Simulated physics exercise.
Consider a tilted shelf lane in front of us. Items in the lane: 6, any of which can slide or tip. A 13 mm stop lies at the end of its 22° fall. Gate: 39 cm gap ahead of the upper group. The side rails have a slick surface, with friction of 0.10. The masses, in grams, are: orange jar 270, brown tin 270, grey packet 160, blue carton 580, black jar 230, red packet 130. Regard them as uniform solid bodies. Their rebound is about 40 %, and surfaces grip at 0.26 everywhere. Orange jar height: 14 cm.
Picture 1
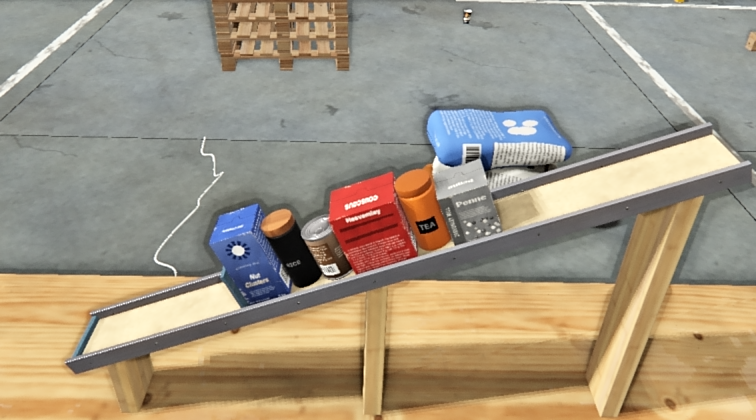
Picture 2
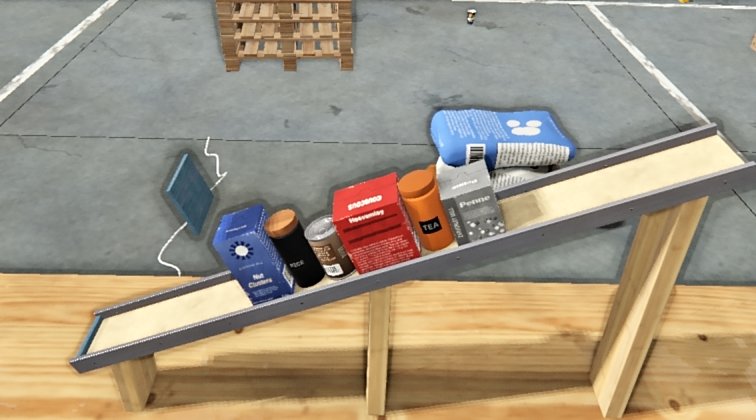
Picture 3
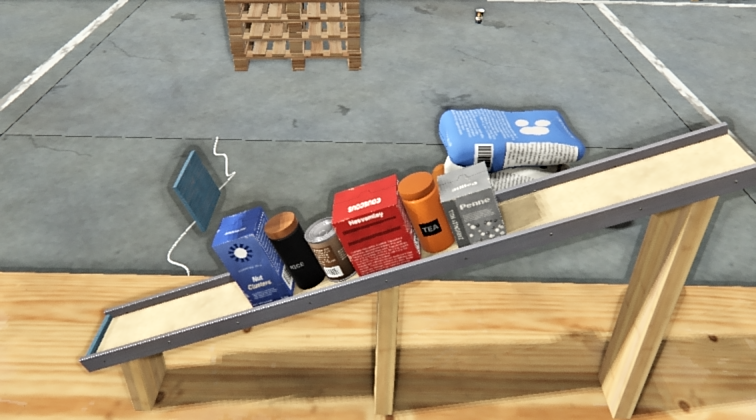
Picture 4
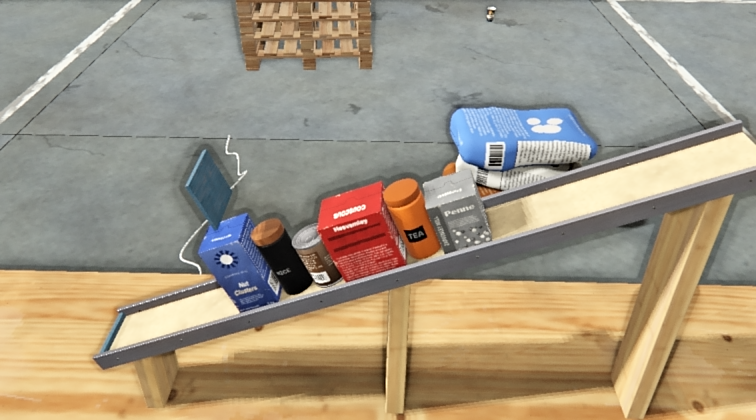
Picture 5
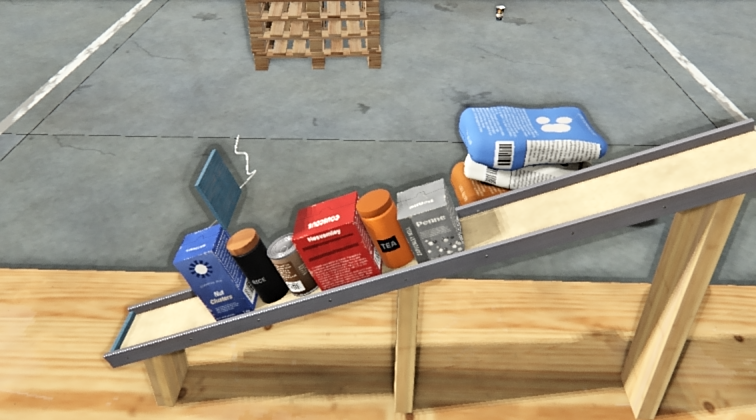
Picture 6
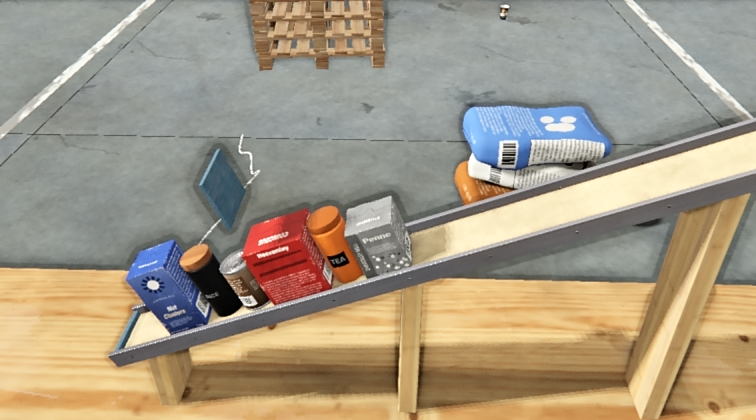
On a tilted shelf lane, a blue panel appearing behind, then cartons, jars and a tin sliding down leftward together, blue carton leading.
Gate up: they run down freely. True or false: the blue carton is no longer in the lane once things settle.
True.
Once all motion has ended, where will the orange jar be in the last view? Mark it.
(206, 276).
Then, 0.20 s past the last view, blue carton tipped 28° against what carries it near (104, 305).
Then, 0.50 s past the last view, blue carton now over the stop; black jar tipped 25° against what carries it.
Finally, over the stop, blue carton and black jar; the other 4 in the lane.
